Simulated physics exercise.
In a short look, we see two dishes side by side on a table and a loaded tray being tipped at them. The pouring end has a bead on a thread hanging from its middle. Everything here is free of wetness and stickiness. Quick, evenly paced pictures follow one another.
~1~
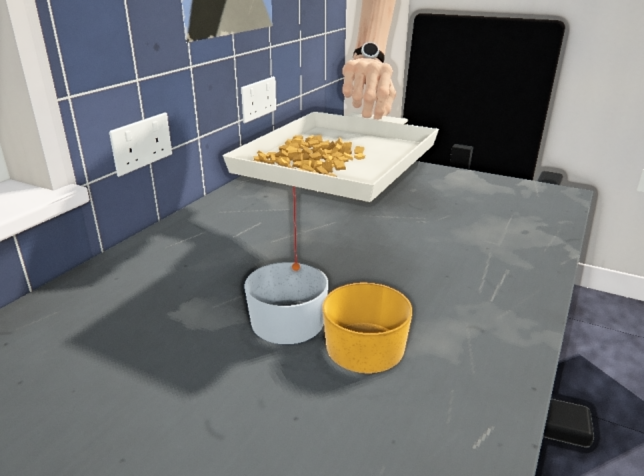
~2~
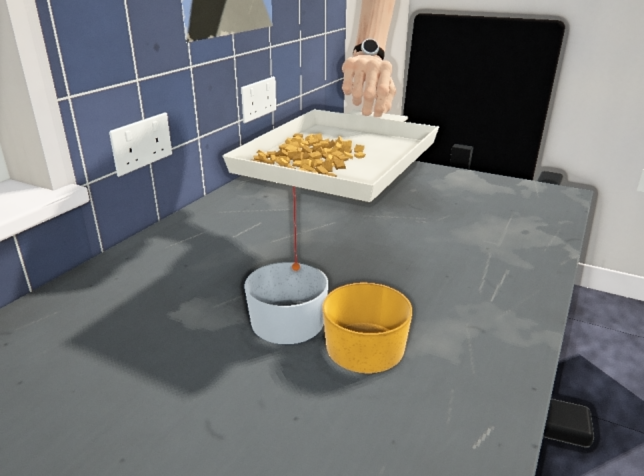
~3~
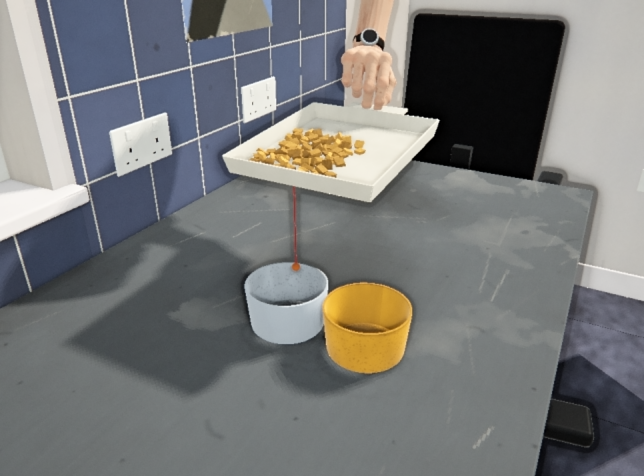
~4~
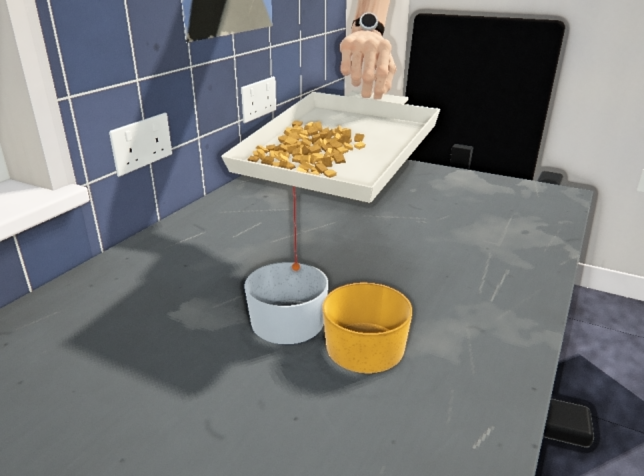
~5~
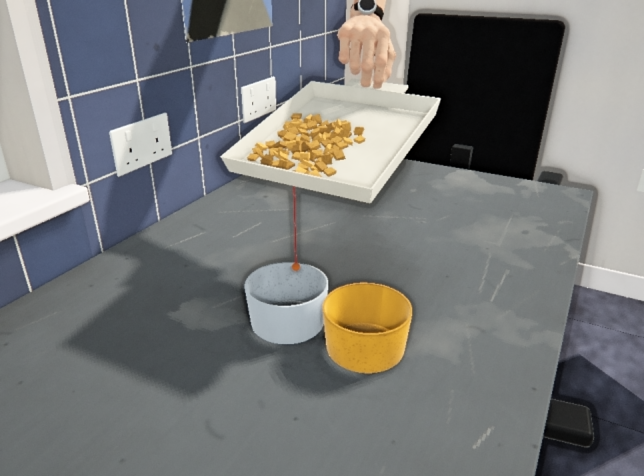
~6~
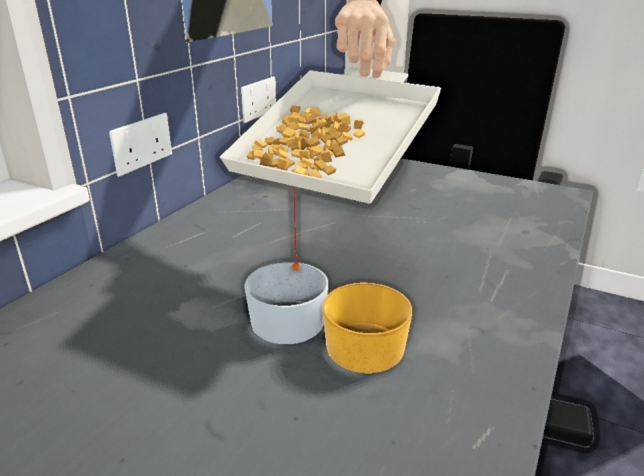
On a grey countertop beside a blue tiled wall, a pale blue dish and a yellow dish sit side by side while a hand above gradually tilts a white tray of golden-brown cereal squares toward them, raising its far end.
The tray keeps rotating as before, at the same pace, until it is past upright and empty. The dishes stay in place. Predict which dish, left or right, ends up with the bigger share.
The left dish.
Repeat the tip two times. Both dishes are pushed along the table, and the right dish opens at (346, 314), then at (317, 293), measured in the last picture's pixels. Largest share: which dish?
For the first position it is the one at left; for the second, the one at right.
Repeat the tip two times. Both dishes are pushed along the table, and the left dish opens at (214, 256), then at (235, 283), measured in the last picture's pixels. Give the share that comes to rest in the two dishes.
It would be roughly 20 per cent for the first and roughly 90 per cent for the second.
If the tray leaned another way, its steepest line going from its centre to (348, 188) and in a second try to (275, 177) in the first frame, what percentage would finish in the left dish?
In order, some 10 % and some 20 %.
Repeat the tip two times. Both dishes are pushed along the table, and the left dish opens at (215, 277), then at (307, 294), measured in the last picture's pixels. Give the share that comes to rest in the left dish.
Trial 1: 30 percent; trial 2: 40 percent.
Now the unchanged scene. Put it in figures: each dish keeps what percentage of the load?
For the left dish 30 per cent, for the right dish 10.
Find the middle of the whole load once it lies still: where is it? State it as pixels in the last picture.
The centre comes to rest close to (269, 333).
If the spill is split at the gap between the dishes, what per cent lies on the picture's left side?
That would be roughly 90 per cent.
Just after the last frame, tray tipped steeply; every one on the tray.
A moment on, tray tipped right over; the larger part on the tray; just a few in the right dish; about a tenth in the left dish; about a tenth outside both; just a few in the air.
Further on, tray tipped past a quarter turn; about a tenth in the right dish; roughly a third in the left dish; roughly half outside both.
When it is over, tray tipped past a quarter turn; about a tenth in the right dish; roughly a third in the left dish; roughly half outside both.
